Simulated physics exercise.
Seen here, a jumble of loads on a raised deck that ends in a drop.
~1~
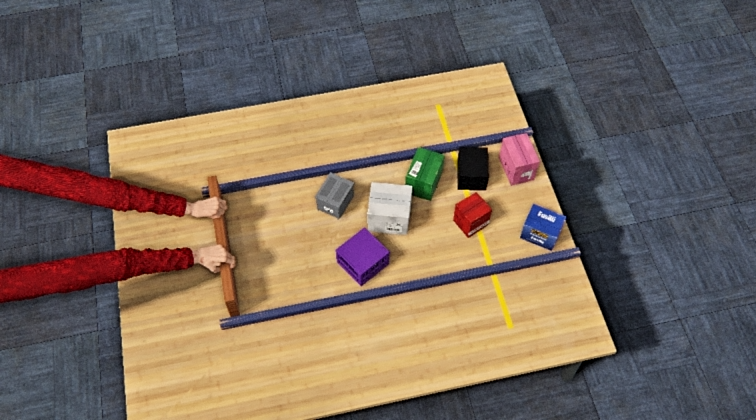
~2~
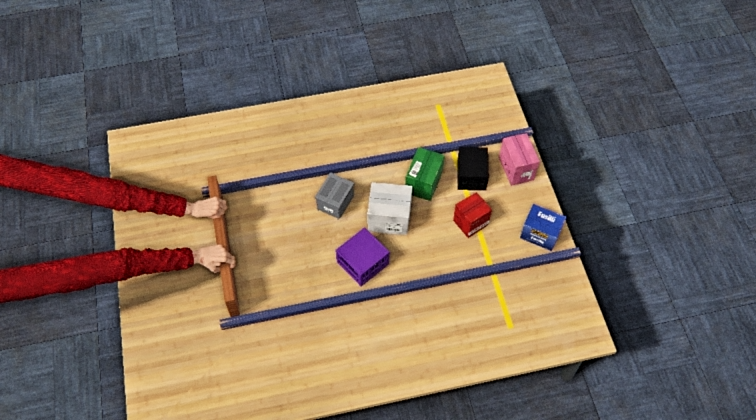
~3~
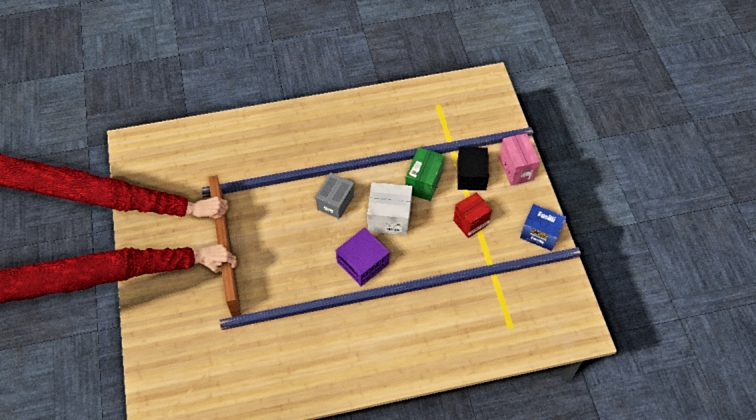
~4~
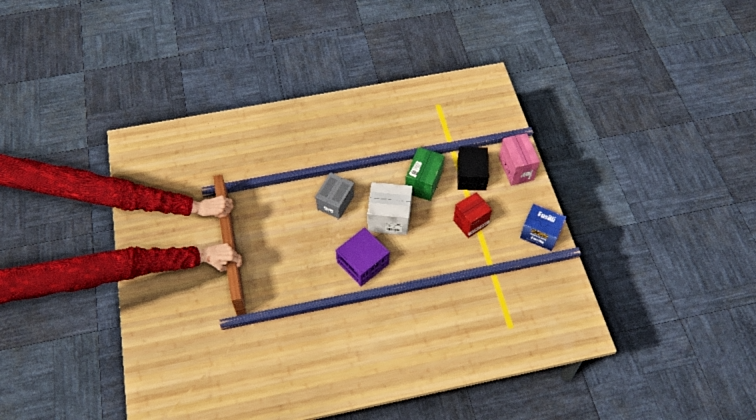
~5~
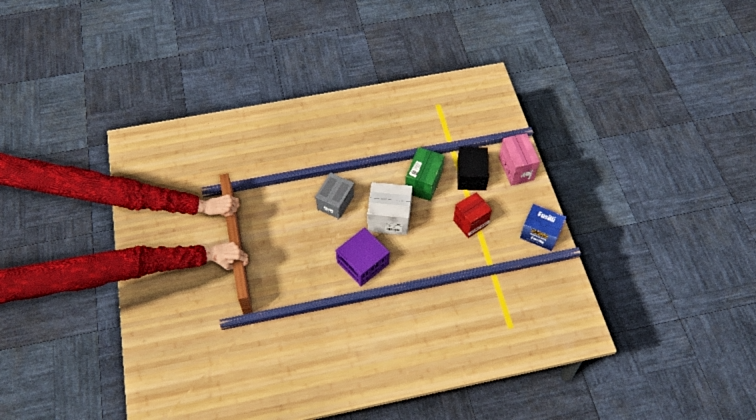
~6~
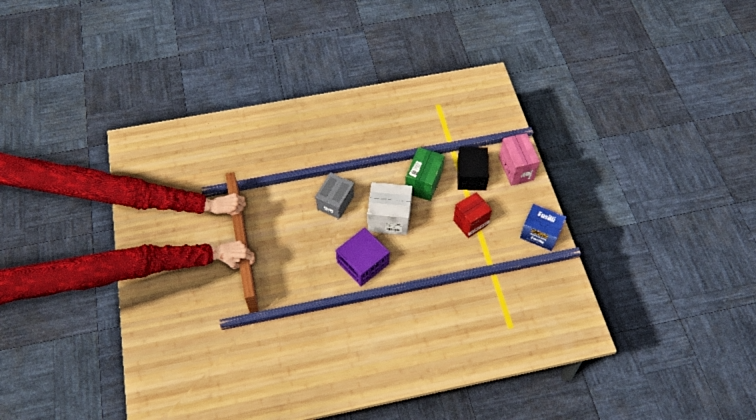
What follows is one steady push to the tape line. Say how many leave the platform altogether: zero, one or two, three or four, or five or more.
The number that fall off is one or two.
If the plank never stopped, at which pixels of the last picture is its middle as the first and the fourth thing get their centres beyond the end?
At (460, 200) for the first, at (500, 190) for the fourth.
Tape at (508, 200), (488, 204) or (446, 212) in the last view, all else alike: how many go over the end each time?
In that order 4, 2 and 0.
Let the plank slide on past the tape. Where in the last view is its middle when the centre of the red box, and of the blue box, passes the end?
Its middle is around (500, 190) and around (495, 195).
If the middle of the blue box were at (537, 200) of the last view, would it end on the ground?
Then it is kept.
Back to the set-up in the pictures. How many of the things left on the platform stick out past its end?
That would be 1.
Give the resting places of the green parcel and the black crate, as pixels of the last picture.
Near (499, 155) and (528, 159).
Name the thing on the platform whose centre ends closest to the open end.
The blue box ends nearest.
Soon after, none off yet; pink parcel at rest near (519, 160); blue box at rest near (543, 228); black crate at rest near (473, 169).
By the end, the number that fall off is one or two; fallen, pink parcel.
